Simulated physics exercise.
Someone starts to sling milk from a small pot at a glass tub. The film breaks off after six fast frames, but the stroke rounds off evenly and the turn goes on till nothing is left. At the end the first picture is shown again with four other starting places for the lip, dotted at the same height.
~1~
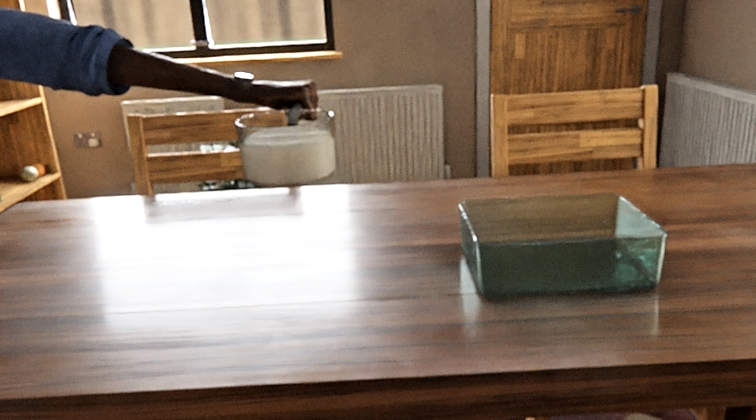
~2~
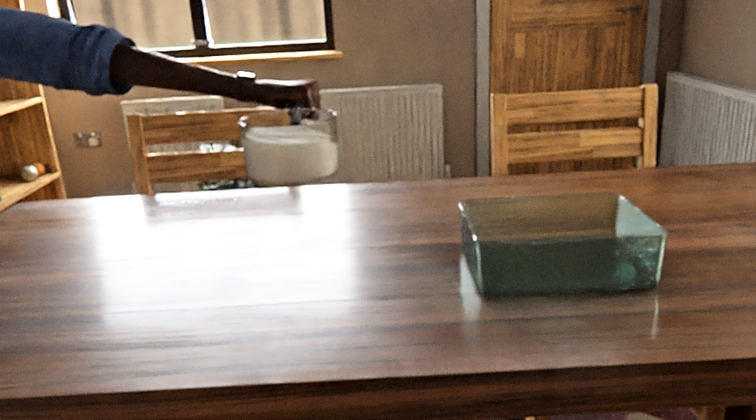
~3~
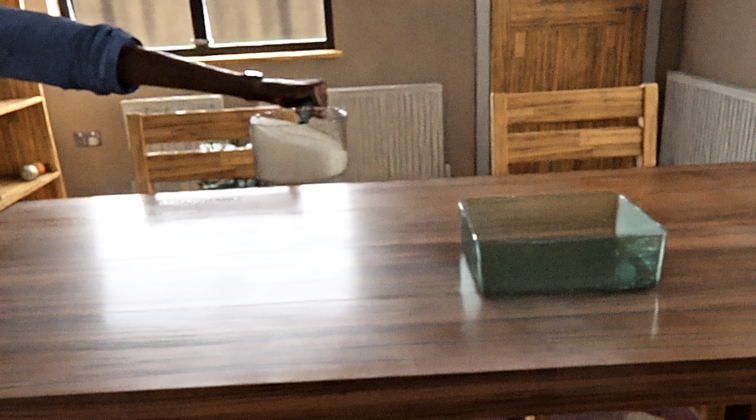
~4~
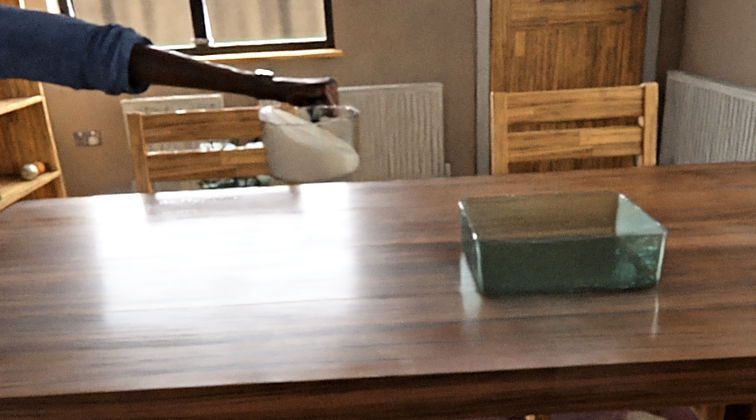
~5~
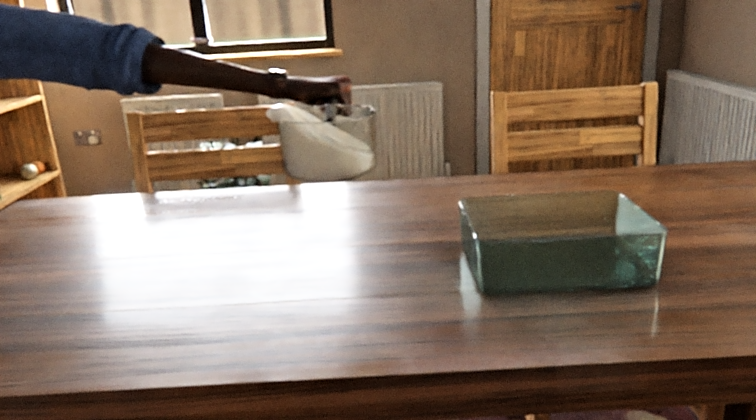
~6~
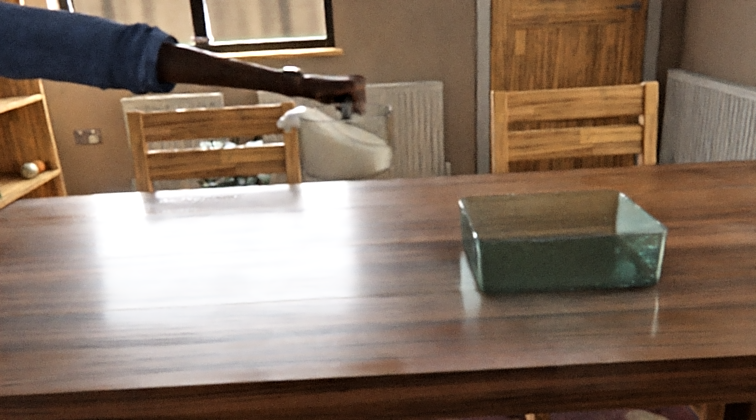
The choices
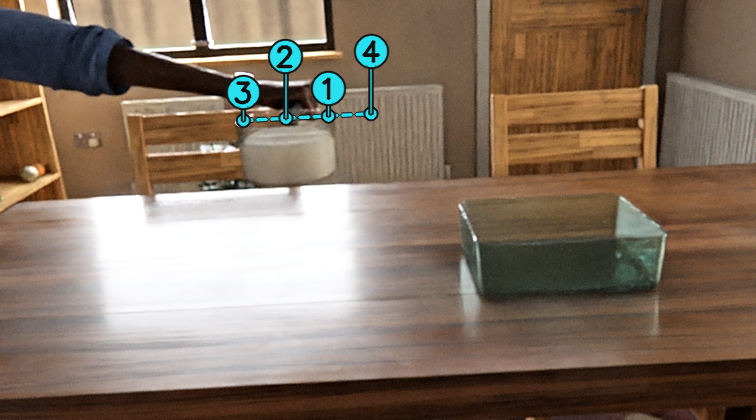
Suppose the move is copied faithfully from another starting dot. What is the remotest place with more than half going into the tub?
Choose 4.
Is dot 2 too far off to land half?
Yes, that goes wrong.
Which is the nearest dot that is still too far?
That is dot 1.
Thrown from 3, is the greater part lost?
Yes, that goes wrong.
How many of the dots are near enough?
One of them.
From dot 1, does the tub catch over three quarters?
No, less.
On the marked copy, 1 at (328, 116); 2 at (285, 118); 3 at (243, 120); 4 at (371, 113).
Choosing 1, about 25 % lands in the tub, 71 % falls short and 4 % goes beside or beyond.
Choosing 2, about 7 % lands in the tub, 93 % falls short.
Choosing 3, about 0 % lands in the tub, 100 % falls short.
Choosing 4, about 88 % lands in the tub, 7 % falls short and 5 % goes beside or beyond.
